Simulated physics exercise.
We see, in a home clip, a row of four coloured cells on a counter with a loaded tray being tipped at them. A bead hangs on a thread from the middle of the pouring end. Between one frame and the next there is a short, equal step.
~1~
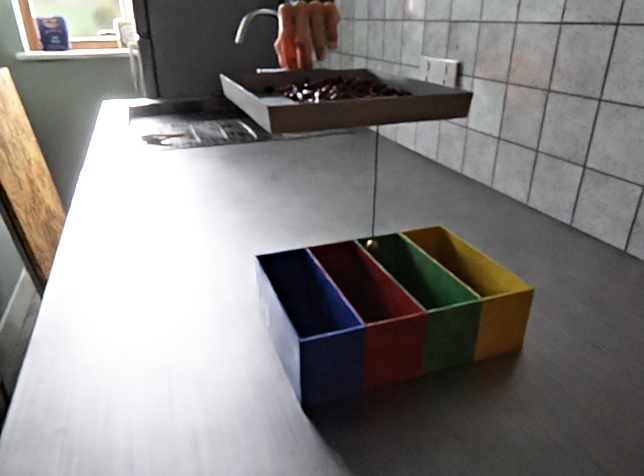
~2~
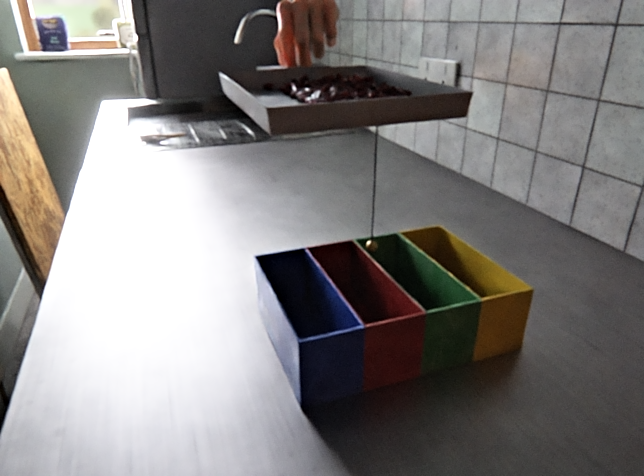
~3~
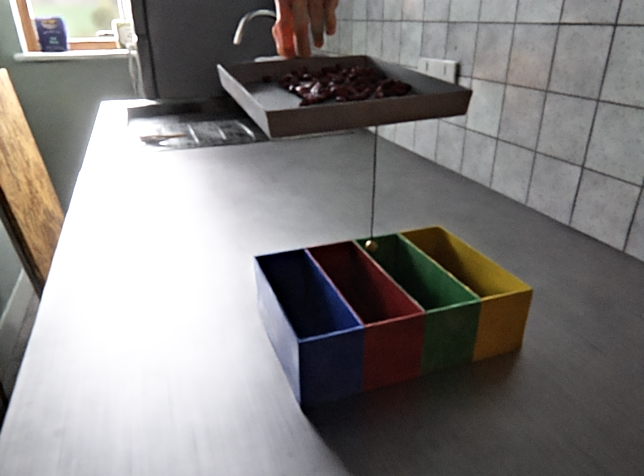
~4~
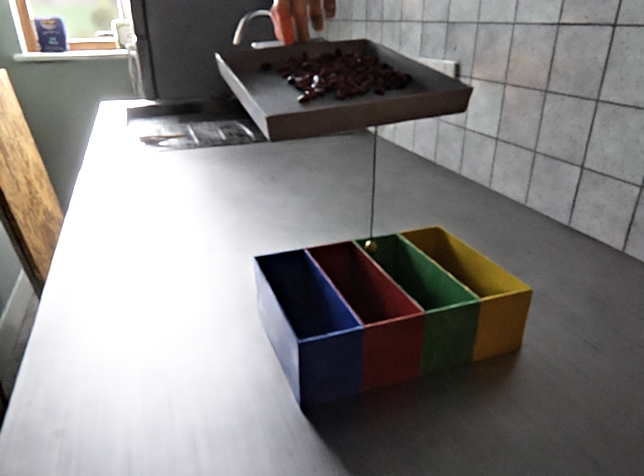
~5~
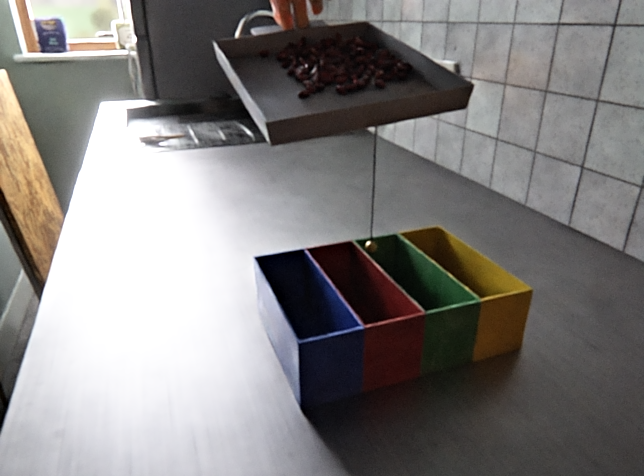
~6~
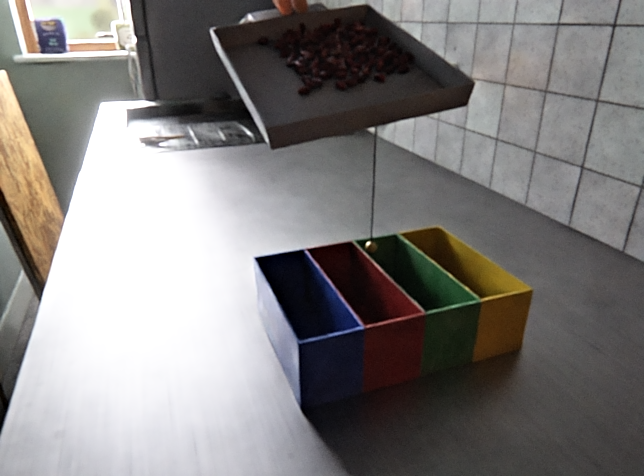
A hand raised the far side of a tray of kidney beans above a row of blue, red, green and yellow cells, steadily tilting it toward the viewer as its near left corner dipped slightly.
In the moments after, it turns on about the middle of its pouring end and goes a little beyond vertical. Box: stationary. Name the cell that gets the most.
Blue.
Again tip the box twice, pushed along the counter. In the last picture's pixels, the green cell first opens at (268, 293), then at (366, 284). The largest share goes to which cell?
Green first, the red cell second.
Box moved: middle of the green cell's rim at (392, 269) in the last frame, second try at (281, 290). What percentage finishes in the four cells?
The first comes to 100 percent and the second to 90 percent.
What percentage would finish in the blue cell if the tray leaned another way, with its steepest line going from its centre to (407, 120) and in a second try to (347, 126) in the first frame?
First case: 0 %; second case: 40 %.
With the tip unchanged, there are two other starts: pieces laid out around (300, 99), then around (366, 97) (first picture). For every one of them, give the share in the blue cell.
It comes to about 70 per cent the first time and about 50 per cent the second.
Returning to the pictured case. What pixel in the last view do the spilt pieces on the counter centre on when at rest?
Centre: Close to (194, 414).
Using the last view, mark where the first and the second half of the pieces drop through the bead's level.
Around (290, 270) and then (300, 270).
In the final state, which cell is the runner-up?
The one in second place is red.
Just after the last frame, tray tipped steeply; almost all on the tray; just a few falling or outside the box.
A moment on, tray tipped right over; roughly two thirds on the tray; roughly a quarter in the blue cell; just a few in the red cell; about a tenth falling or outside the box.
Further on, tray tipped past a quarter turn; roughly two thirds in the blue cell; roughly a quarter in the red cell; roughly a quarter falling or outside the box.
When it is over, tray tipped past a quarter turn; roughly two thirds in the blue cell; roughly a quarter in the red cell; not one in the green cell; not one in the yellow cell; roughly a quarter outside the box.
